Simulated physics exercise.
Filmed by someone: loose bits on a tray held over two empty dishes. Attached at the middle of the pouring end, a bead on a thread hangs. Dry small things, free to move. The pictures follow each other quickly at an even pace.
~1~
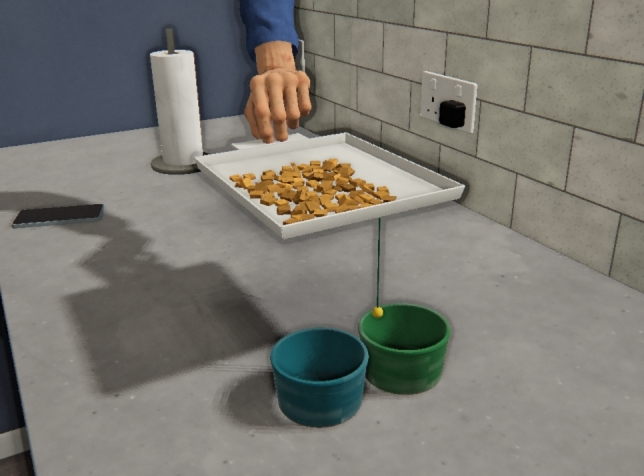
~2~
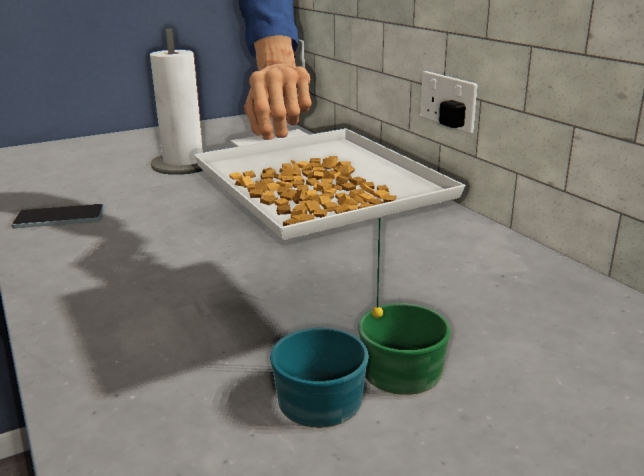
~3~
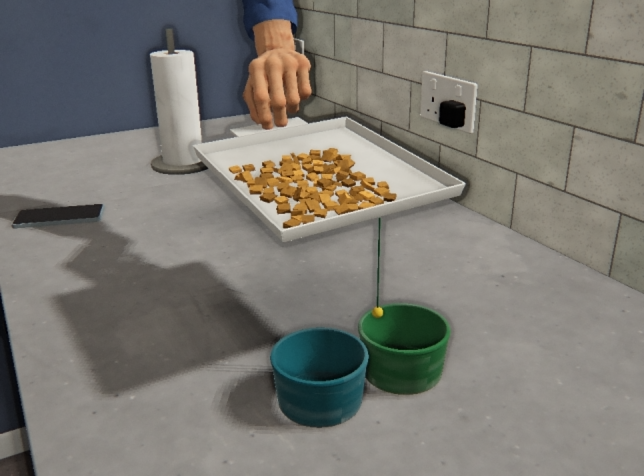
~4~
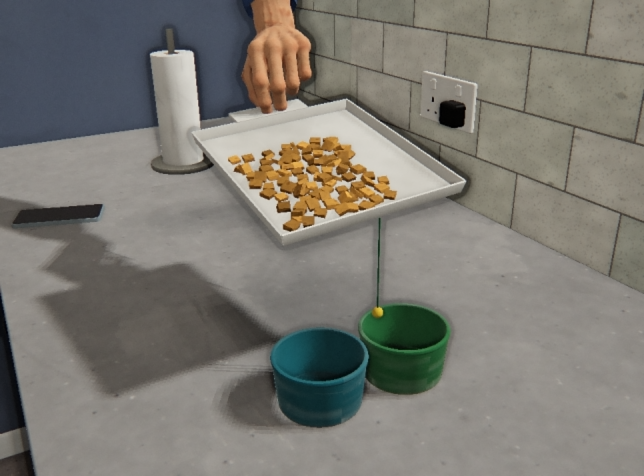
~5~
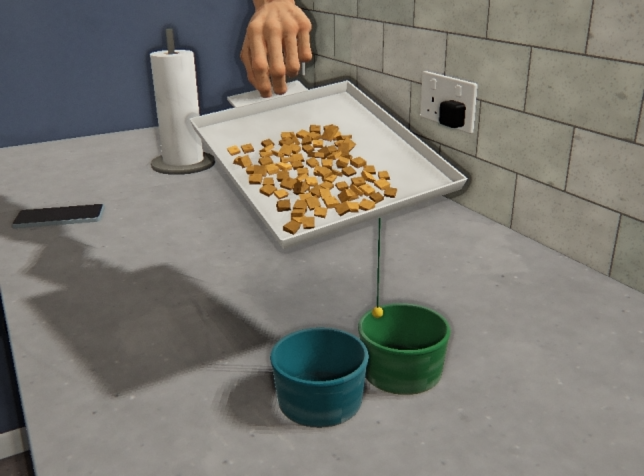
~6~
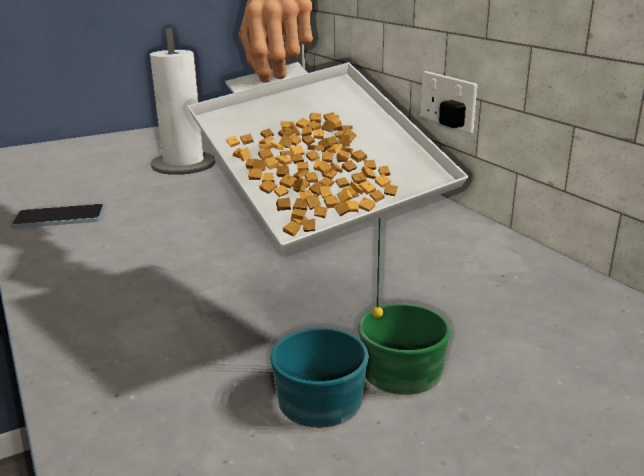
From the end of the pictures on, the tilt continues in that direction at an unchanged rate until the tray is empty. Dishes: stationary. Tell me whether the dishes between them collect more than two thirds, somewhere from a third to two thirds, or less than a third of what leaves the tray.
Between them they collect more than two thirds.
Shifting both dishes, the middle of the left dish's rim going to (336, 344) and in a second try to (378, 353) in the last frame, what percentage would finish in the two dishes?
I'd say about 60 percent, followed by about 30 percent.
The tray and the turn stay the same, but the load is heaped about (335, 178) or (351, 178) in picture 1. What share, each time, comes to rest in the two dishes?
70 % and 70 %.
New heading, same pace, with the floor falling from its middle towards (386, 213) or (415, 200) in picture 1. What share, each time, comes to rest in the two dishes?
The share is 40 per cent in the first and 20 per cent in the second.
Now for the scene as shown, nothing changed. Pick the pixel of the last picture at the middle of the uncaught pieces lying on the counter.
My estimate puts the centre near (384, 445).
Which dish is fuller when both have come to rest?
That would be the left-hand one.
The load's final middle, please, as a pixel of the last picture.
(321, 394).
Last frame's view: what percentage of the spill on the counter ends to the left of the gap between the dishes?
30 per cent, roughly.
Just after the last frame, tray tipped steeply; almost all on the tray; just a few in the air.
A moment on, tray tipped past a quarter turn; about a tenth on the tray; roughly two thirds in the left dish; just a few in the right dish; about a tenth outside both; about a tenth in the air.
Further on, tray tipped past a quarter turn; the larger part in the left dish; just a few in the right dish; about a tenth outside both.
When it is over, tray tipped past a quarter turn; the larger part in the left dish; just a few in the right dish; about a tenth outside both.
